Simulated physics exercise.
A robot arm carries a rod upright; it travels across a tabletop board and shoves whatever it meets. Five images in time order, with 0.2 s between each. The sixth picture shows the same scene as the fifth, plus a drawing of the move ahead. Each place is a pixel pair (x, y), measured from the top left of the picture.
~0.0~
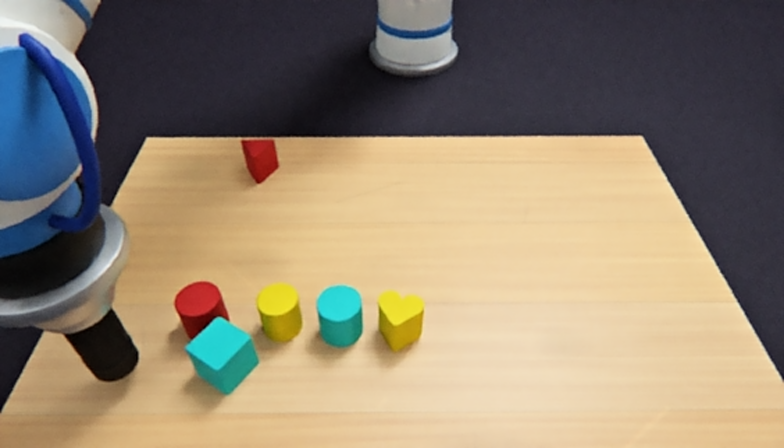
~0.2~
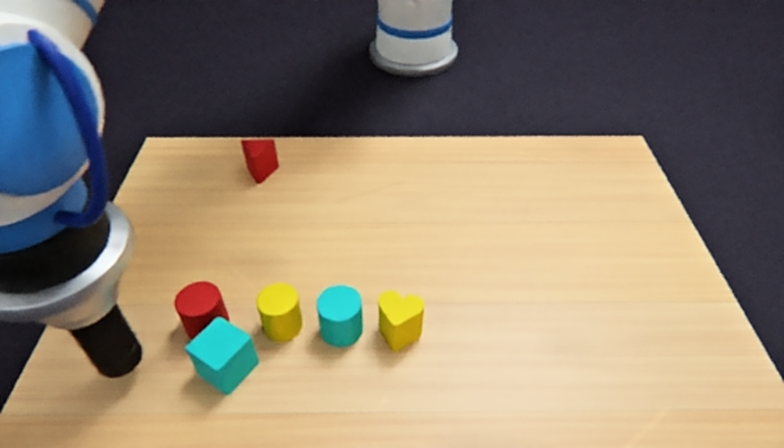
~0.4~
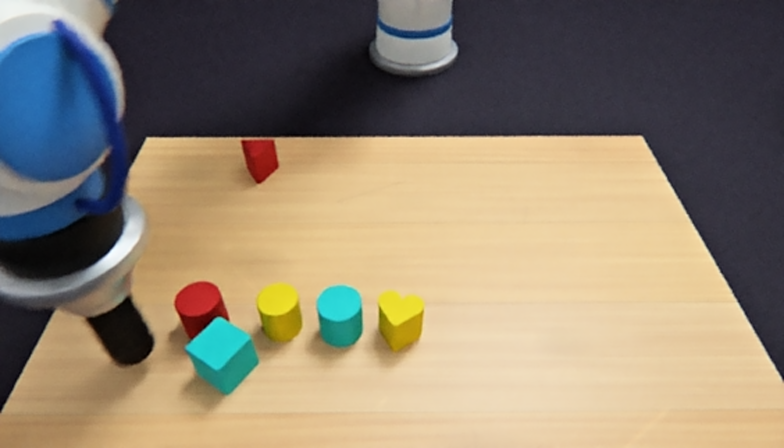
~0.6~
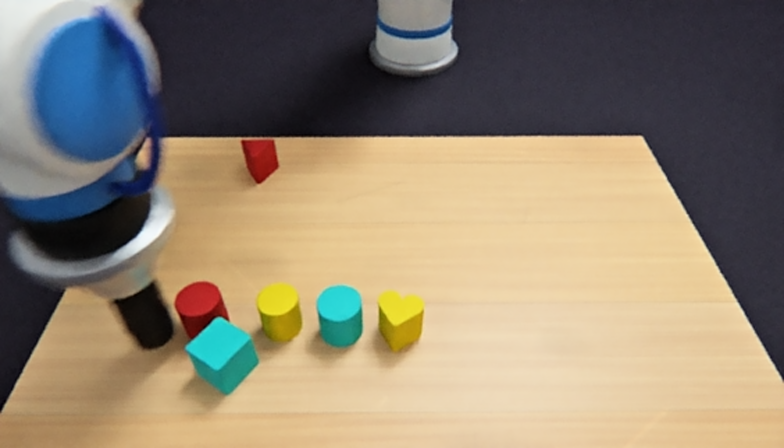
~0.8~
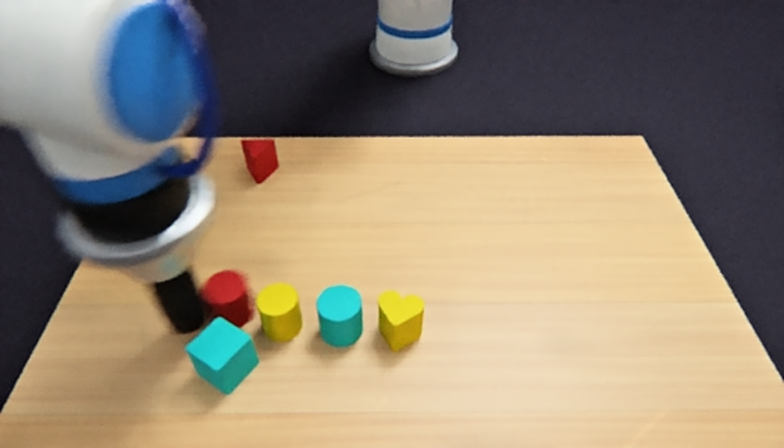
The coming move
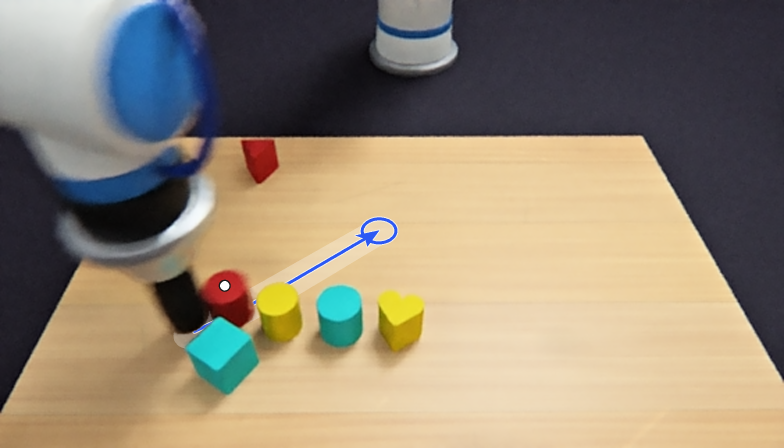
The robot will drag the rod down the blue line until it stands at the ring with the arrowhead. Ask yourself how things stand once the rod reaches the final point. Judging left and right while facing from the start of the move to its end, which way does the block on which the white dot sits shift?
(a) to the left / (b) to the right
It's b.
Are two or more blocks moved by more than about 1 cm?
I'd say no.
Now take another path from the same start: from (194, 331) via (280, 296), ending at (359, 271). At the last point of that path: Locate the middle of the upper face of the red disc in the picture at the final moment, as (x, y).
The red disc ends near (362, 216).
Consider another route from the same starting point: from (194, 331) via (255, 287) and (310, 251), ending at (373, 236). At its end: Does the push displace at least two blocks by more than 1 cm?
I'd say no.
Path on the board, from (194, 331) by way of (296, 279) to (379, 231); the dot is on the red disc.
The first path, step by step. One third of the way, rod at (262, 283); red disc at (296, 253).
Two thirds of the way, rod at (325, 248); red disc at (361, 226).
At the end, rod at (379, 217); red disc at (413, 213); yellow disc in place.
